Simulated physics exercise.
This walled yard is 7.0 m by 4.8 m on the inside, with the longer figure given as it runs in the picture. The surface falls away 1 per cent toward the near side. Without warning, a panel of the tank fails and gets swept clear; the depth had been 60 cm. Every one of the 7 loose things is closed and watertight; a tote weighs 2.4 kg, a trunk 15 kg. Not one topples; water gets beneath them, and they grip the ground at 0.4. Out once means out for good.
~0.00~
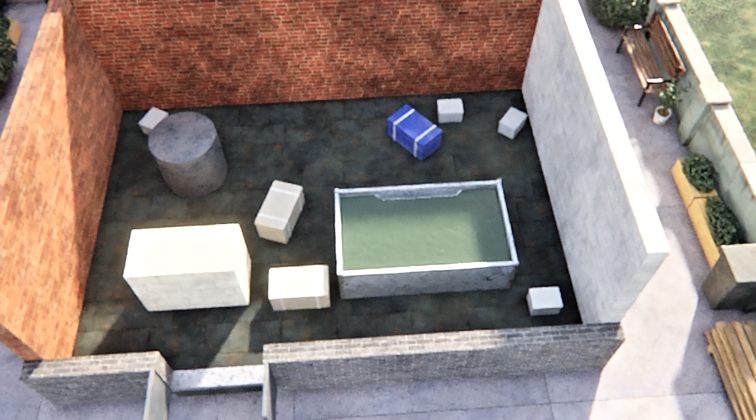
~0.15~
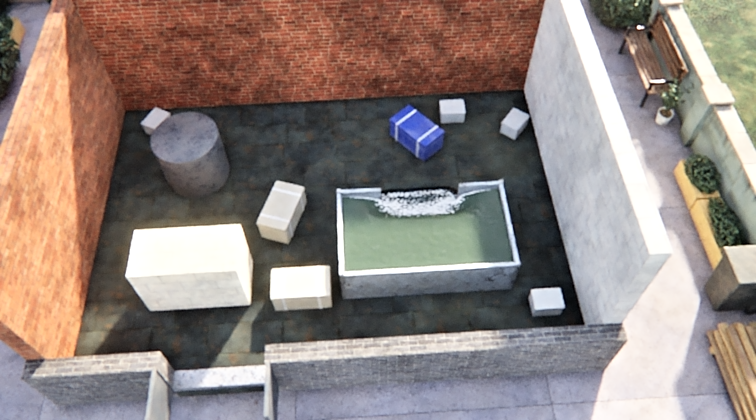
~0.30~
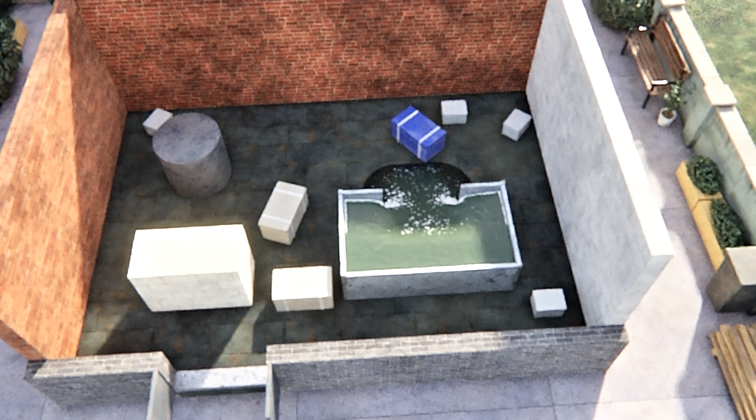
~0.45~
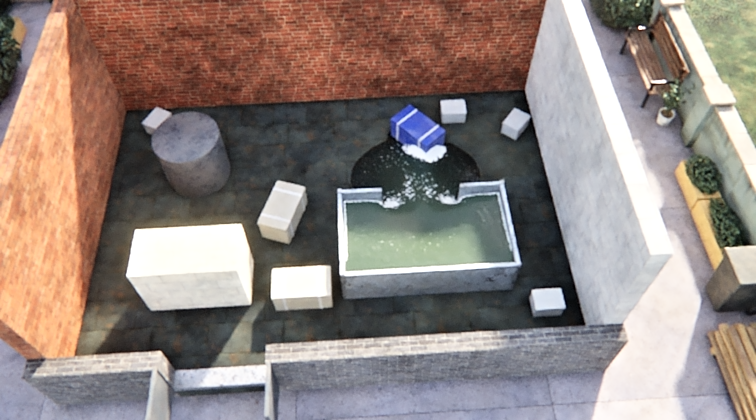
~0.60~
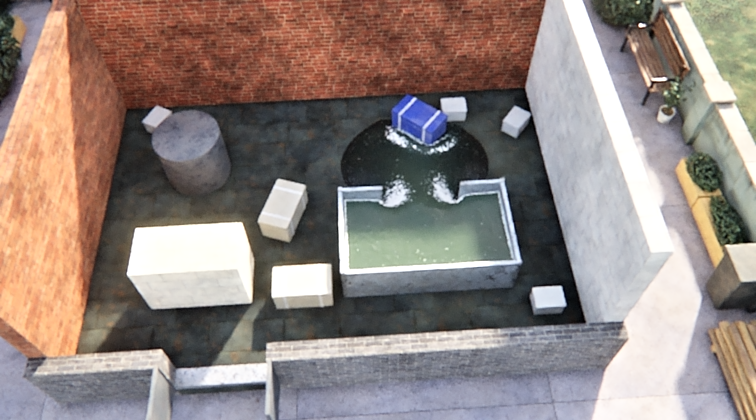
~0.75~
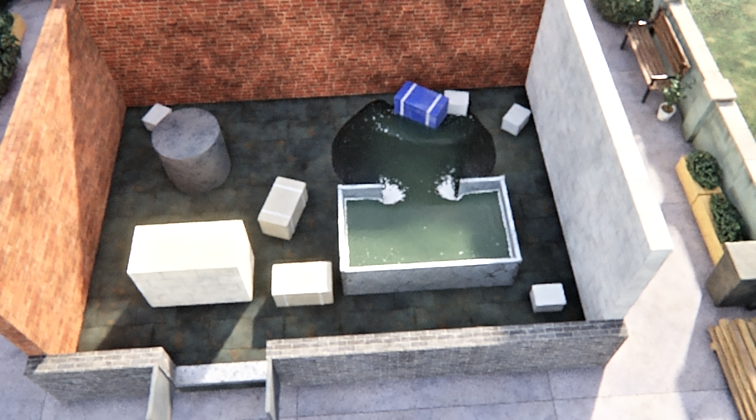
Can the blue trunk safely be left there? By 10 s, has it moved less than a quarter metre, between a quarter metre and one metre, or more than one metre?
Odds are it gets pushed way off.
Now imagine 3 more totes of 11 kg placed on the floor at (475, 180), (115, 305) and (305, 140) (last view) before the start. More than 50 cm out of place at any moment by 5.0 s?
Taking them in the order given: Falls short, falls short and exceeds it.
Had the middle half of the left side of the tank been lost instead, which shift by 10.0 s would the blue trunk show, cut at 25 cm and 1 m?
Note: Blue trunk essentially stationary.
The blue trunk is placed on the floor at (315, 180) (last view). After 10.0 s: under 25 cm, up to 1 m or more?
From that spot, it remains nearly still.
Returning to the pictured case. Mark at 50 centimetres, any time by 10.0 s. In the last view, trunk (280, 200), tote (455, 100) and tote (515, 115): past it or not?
Item by item, they came out below the mark, above the mark and above the mark.
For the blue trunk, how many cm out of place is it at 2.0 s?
About 140 cm by then.
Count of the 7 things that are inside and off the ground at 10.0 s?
Tally: 6 of them.
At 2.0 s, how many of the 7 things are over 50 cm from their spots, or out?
2 in all.
After 2.0 s the blue trunk is near (491, 87), 1.4 m from its start, aground; 0 of 7 are out; 2 afloat.
After 4.5 s the blue trunk is near (537, 264), 3.0 m from its start, afloat; 0 of 7 are out; 5 afloat.
After 7.0 s the blue trunk is near (545, 263), 3.1 m from its start, afloat; 0 of 7 are out; 5 afloat.
After 10.0 s the blue trunk is near (423, 292), 3.1 m from its start, afloat; 0 of 7 are out; 6 afloat.
